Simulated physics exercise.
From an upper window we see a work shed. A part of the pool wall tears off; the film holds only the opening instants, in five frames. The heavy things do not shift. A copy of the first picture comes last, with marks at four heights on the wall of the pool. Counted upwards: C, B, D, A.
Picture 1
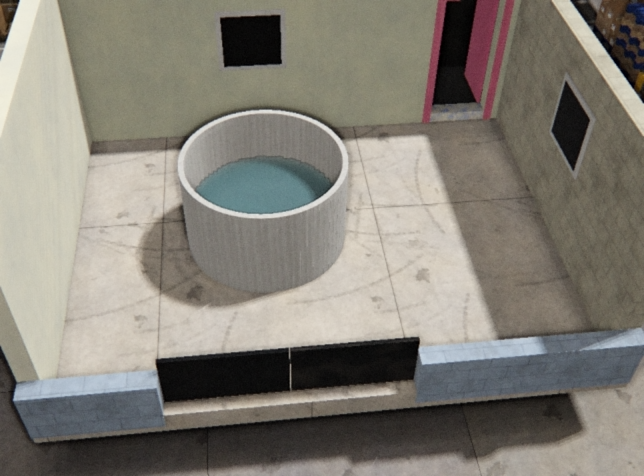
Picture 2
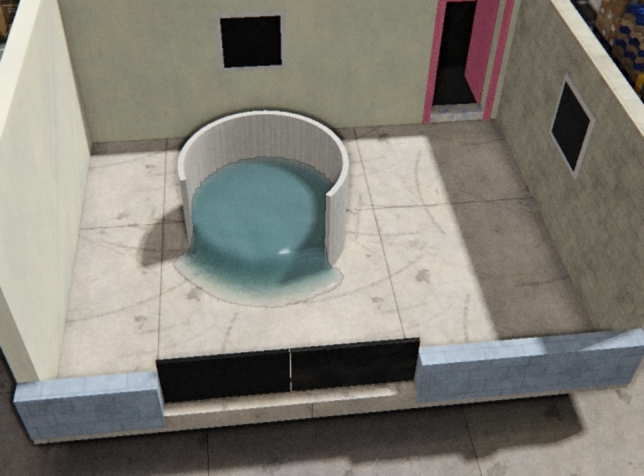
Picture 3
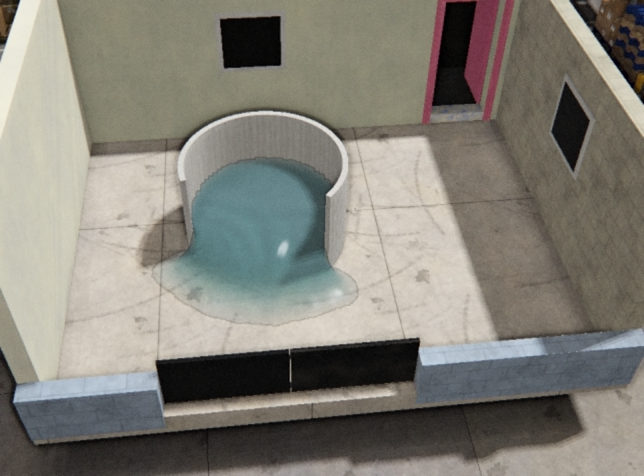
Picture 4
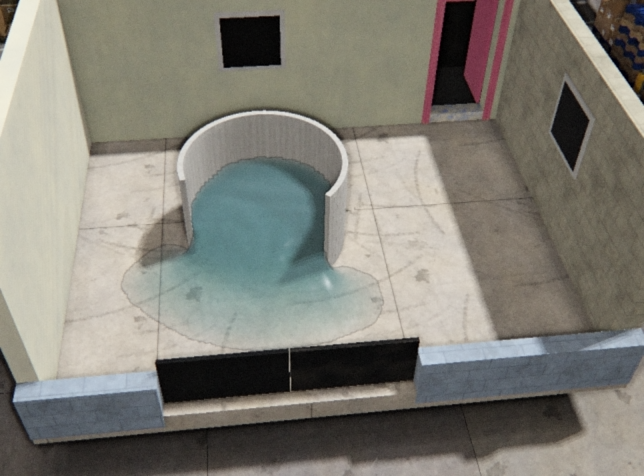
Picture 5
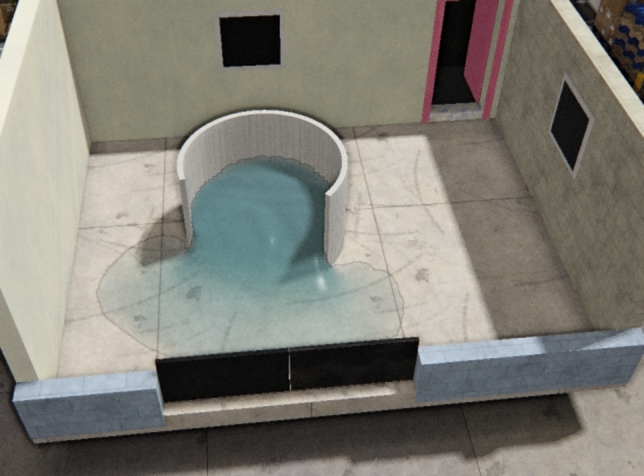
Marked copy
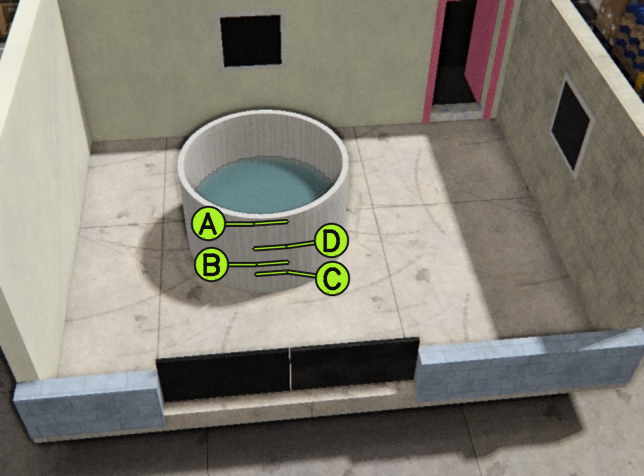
A round, pale grey pool of teal water stands left of centre in a work shed seen from a high window, its floor light concrete. Greenish walls with dark square openings, a pink doorway at the back right, and a shut black gate between low blue walls surround it. The pool's front side disappears and water spreads forward and sideways in a thinning sheet, while the view stays still.
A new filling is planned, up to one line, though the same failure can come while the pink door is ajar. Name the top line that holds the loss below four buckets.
I would pick line D.
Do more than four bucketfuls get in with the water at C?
No, that is safe.
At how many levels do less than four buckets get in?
Three of them.
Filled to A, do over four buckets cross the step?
Yes, it does.
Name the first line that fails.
That would be A.
On the marked copy, A at (269, 222); B at (271, 263); C at (272, 273); D at (271, 247); from the bottom up C, B, D, A.
Choosing A, about 11 bucketfuls get in.
Choosing B, nothing gets over.
Choosing C, nothing gets over.
Choosing D, a splash gets over, under a bucket.
